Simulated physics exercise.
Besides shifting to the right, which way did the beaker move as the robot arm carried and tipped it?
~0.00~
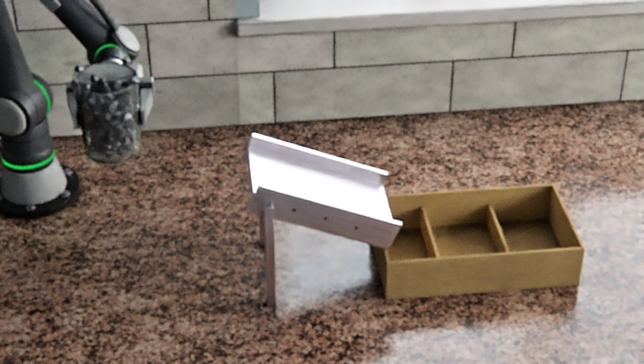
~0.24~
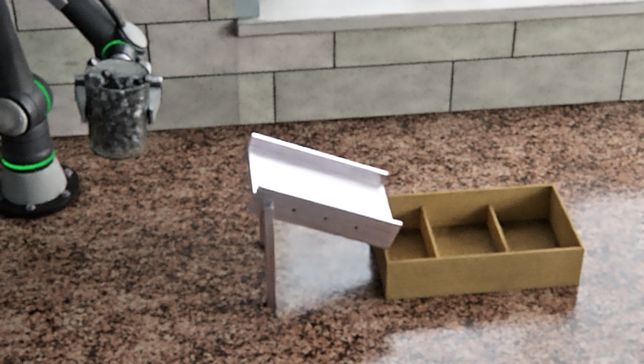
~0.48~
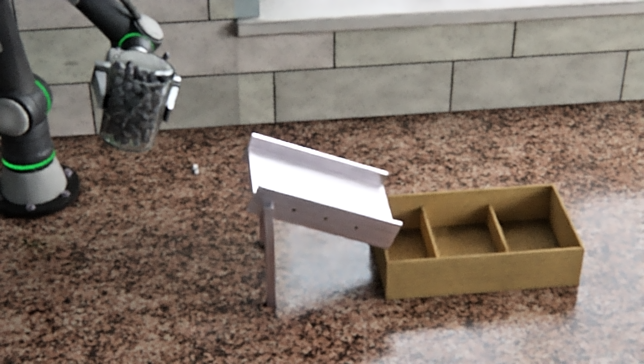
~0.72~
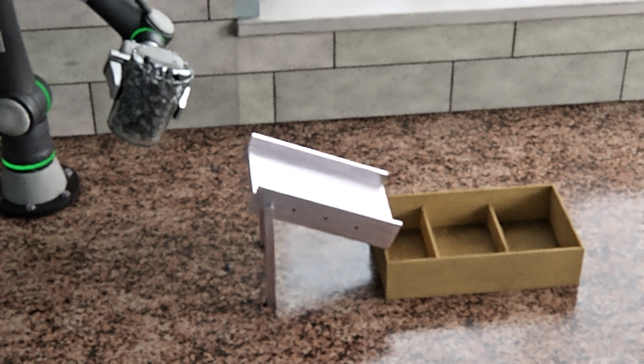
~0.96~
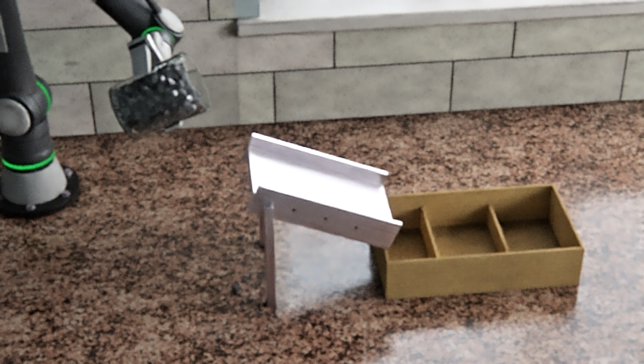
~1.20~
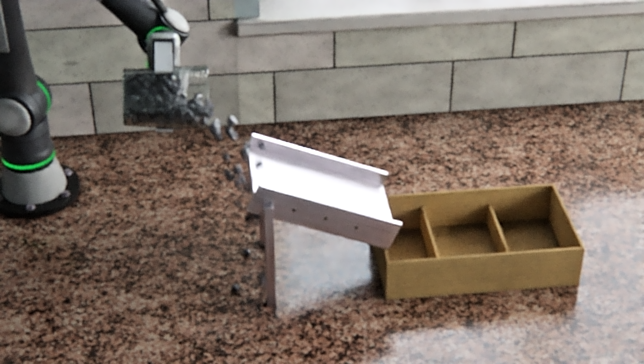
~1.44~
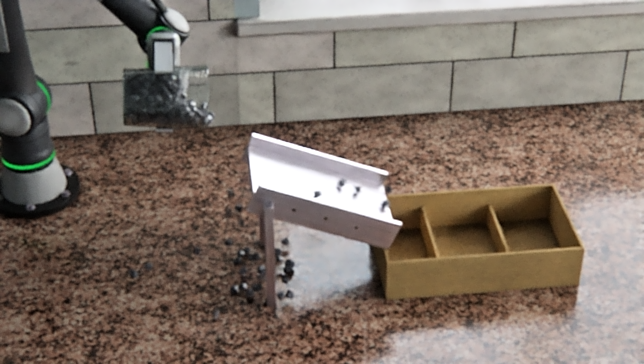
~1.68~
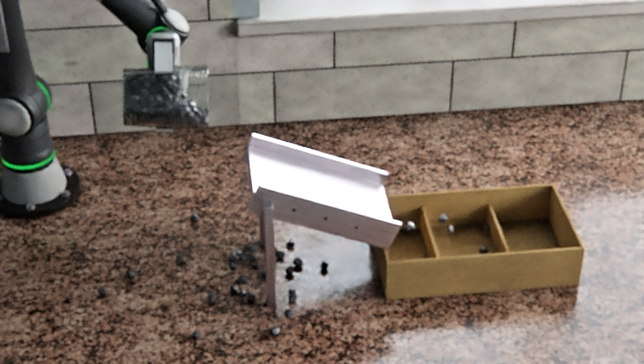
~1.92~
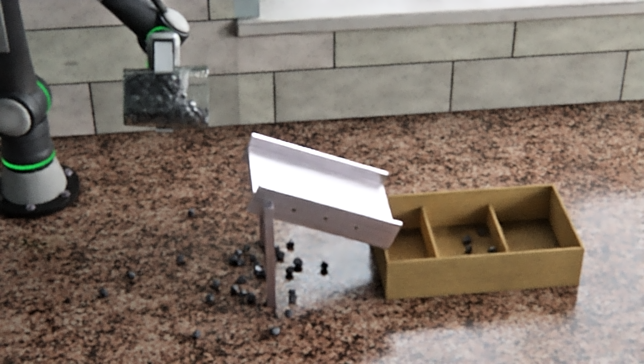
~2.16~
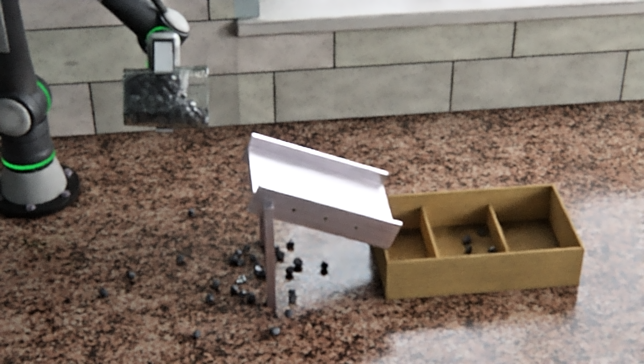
It moved up a little as the arm carried it to the right and tipped it onto its side.
A robot arm tipped a clear beaker of dark pebbles toward a white chute, spilling some onto the speckled counter while a few slid into the tan box's middle section. The arm then stayed still, with most pebbles still in the sideways beaker.
